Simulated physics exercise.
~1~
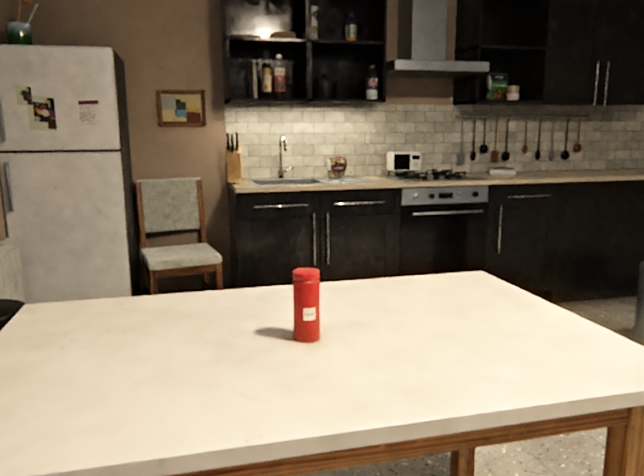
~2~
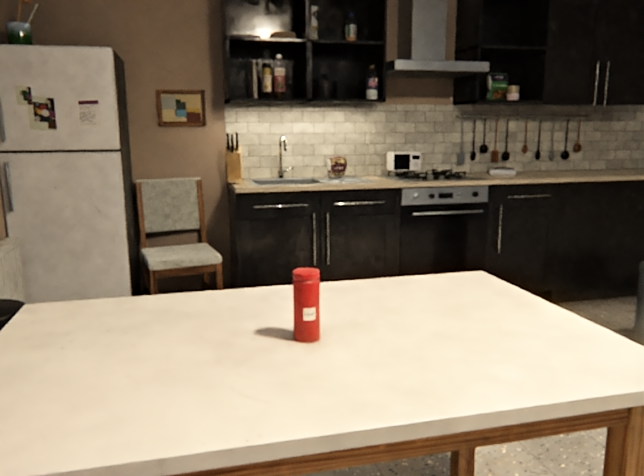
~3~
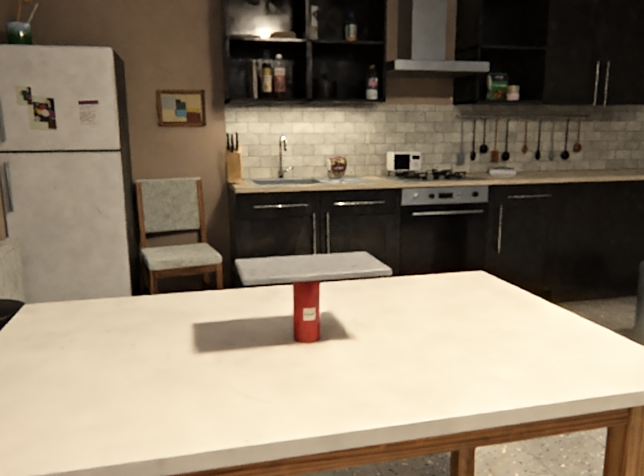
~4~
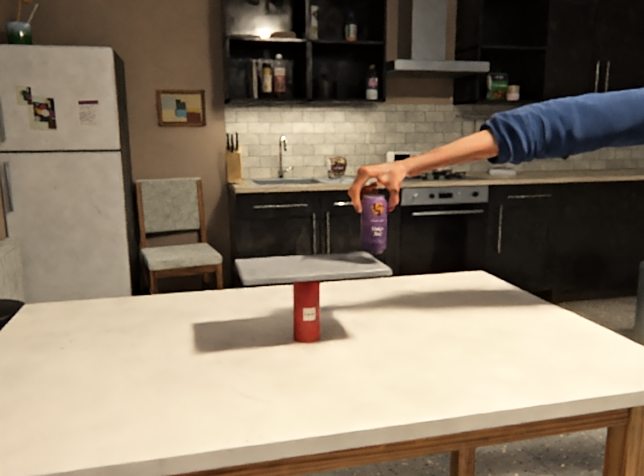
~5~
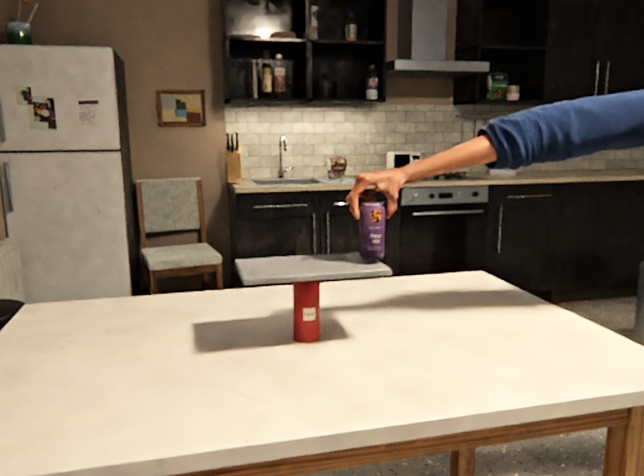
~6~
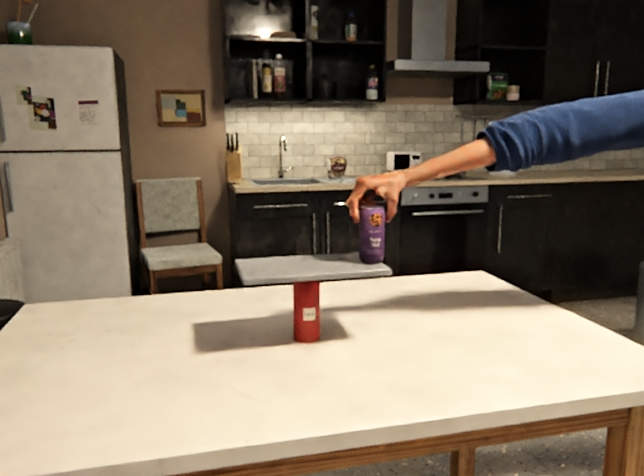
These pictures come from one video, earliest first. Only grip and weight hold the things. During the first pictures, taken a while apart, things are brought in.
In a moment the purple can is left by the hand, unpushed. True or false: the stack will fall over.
True.
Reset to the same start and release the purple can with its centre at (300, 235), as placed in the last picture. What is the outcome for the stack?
After that, it remains intact.
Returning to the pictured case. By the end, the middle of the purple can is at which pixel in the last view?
It ends up close to (416, 322).
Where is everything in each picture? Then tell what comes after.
In the first picture, the last thing is not in view yet.
In the second picture, the last thing is not in view yet.
In the third picture, the last thing is not in view yet; grey lid (311, 267).
In the fourth picture, coming down; purple can (374, 224); grey lid (311, 267).
In the fifth picture, coming down; purple can (372, 231); grey lid (311, 267).
In the sixth picture, in place under the hand; purple can (372, 234); grey lid (311, 267).
Then, 0.40 s after the last picture, purple can now fallen; grey lid tipped 63° from how it was.
Then, 0.60 s after the last picture, grey lid now fallen.
Then, 0.90 s after the last picture, red jar now fallen.
At rest, fallen, grey lid, red jar and purple can. Seen from the same camera at the end, purple can near (416, 322). The stack gives way.
